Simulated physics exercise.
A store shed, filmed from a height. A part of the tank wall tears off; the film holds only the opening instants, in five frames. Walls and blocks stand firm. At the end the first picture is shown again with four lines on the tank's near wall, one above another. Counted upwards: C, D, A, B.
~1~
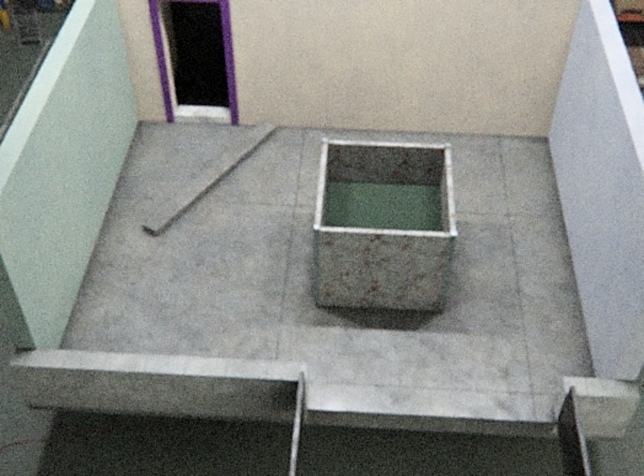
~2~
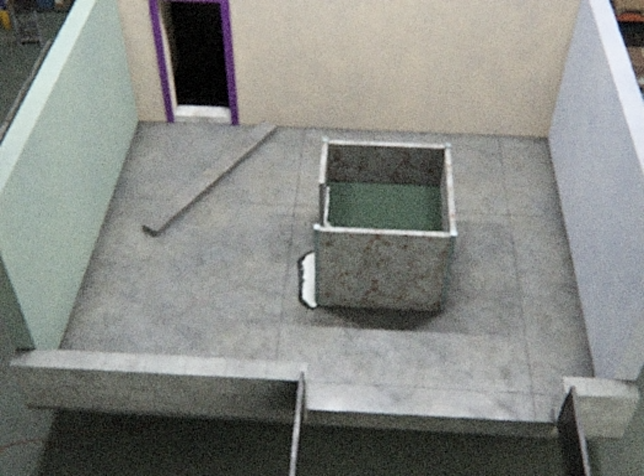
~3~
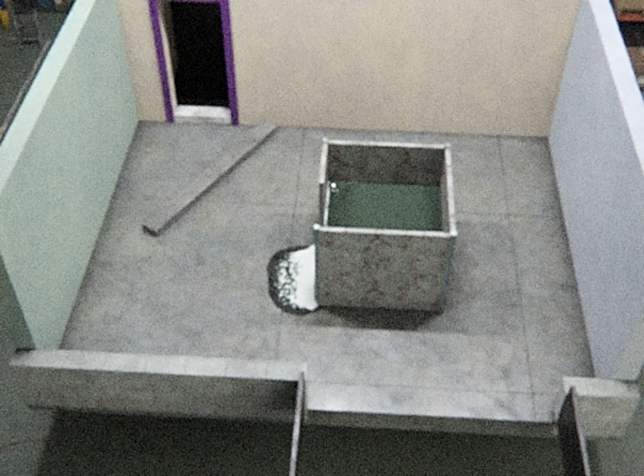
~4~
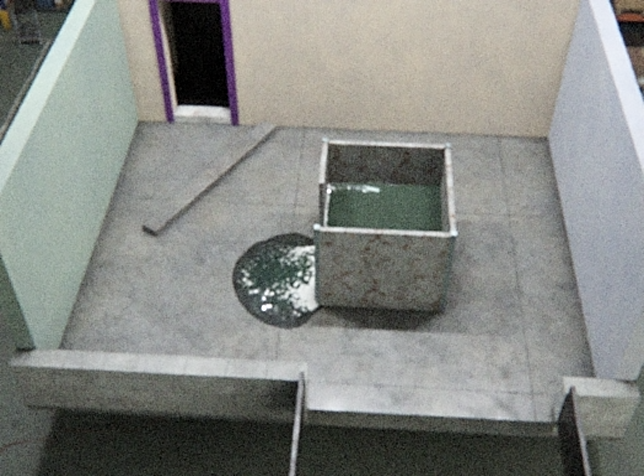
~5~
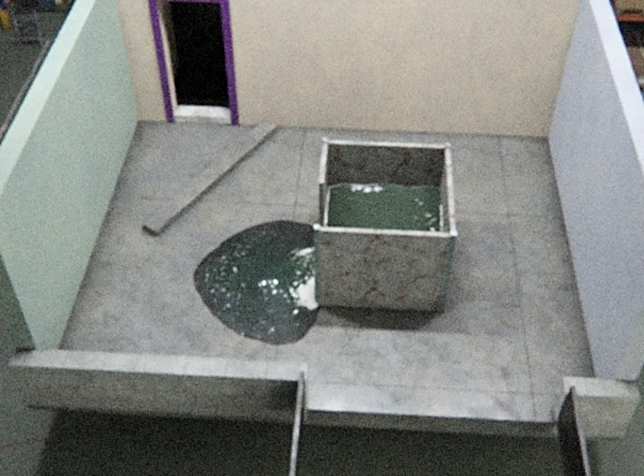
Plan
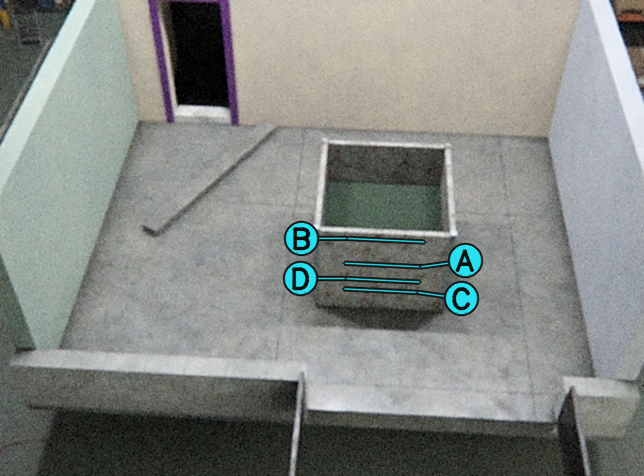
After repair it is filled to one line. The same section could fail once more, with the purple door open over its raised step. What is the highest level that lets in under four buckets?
A.
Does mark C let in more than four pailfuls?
No.
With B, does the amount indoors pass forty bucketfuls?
No.
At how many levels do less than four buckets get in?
Three of them.
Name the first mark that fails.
That is mark B.
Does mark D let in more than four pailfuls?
No, that is safe.
On the marked copy, A at (383, 265); B at (385, 240); C at (381, 290); D at (381, 280); from the bottom up C, D, A, B.
Choosing A, a bucket or two gets in.
Choosing B, some 15 bucketfuls get in.
Choosing C, nothing gets over.
Choosing D, nothing gets over.
